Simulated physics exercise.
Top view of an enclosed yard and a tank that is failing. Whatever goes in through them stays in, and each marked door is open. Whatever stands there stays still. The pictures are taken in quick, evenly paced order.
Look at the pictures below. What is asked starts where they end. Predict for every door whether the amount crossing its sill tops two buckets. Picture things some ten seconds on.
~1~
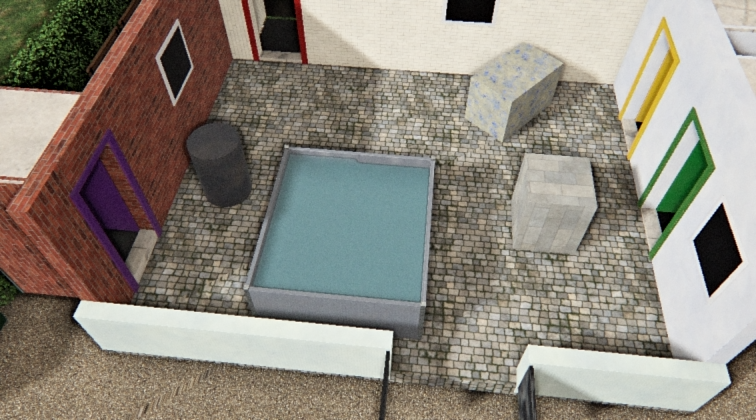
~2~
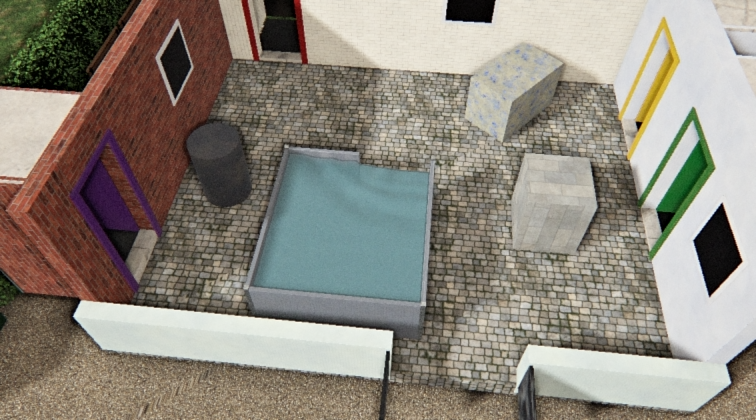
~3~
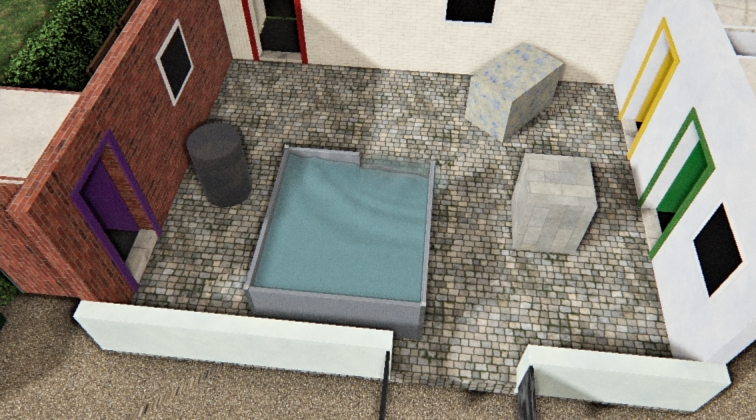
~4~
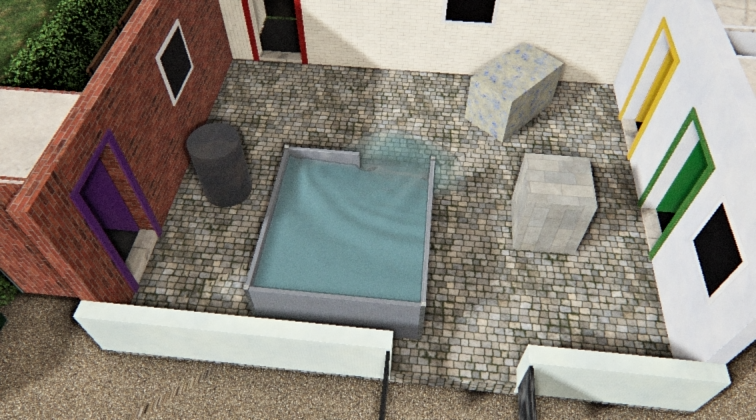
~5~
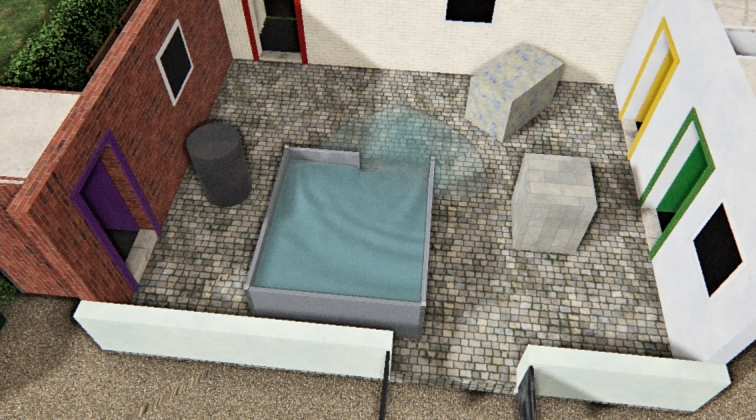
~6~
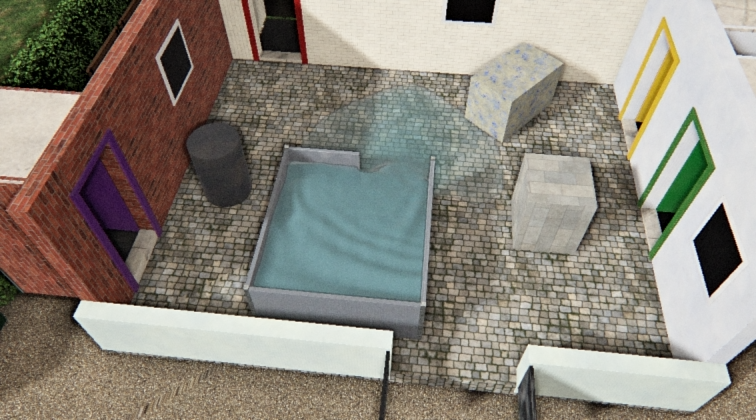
Result: Purple door: Two buckets at most; yellow door: Above two buckets; green door: Above two buckets; red door: Above two buckets.
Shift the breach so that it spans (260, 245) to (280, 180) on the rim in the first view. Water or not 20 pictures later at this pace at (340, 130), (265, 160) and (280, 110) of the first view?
In that order: Flooded, under water, wet.
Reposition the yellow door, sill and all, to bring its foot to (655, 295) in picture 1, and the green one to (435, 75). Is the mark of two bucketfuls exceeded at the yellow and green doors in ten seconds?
Finding - yellow door is safe, green door breaks the limit.
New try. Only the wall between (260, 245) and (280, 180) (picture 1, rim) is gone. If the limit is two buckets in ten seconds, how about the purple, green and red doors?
Door by door - purple tops the limit, green doesn't reach it, red tops the limit.
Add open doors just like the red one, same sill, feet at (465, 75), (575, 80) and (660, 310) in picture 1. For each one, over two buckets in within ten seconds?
Result, in listed order - beats the mark, misses the mark, misses the mark.
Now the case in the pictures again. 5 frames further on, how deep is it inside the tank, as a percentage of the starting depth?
Around 74 percent.
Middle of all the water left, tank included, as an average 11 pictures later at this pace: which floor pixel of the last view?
Around pixel (379, 191) of the last picture.
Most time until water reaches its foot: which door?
That is the purple-painted one.
A moment on, water covers 30 % of the floor; the purple door not reached, the yellow door not reached, the green door not reached, the red door not reached.
Next, water covers 40 % of the floor; the purple door not reached, the yellow door wet at the sill, nothing in, the green door not reached, the red door under two buckets in.
Then, water covers 50 % of the floor; the purple door not reached, the yellow door over two buckets in, the green door under two buckets in, the red door under two buckets in.
Later, water covers 80 % of the floor; the purple door wet at the sill, nothing in, the yellow door over two buckets in, the green door over two buckets in, the red door over two buckets in.
In the end, water covers 95 % of the floor; the purple door wet at the sill, nothing in, the yellow door far over two buckets in, the green door over two buckets in, the red door far over two buckets in.
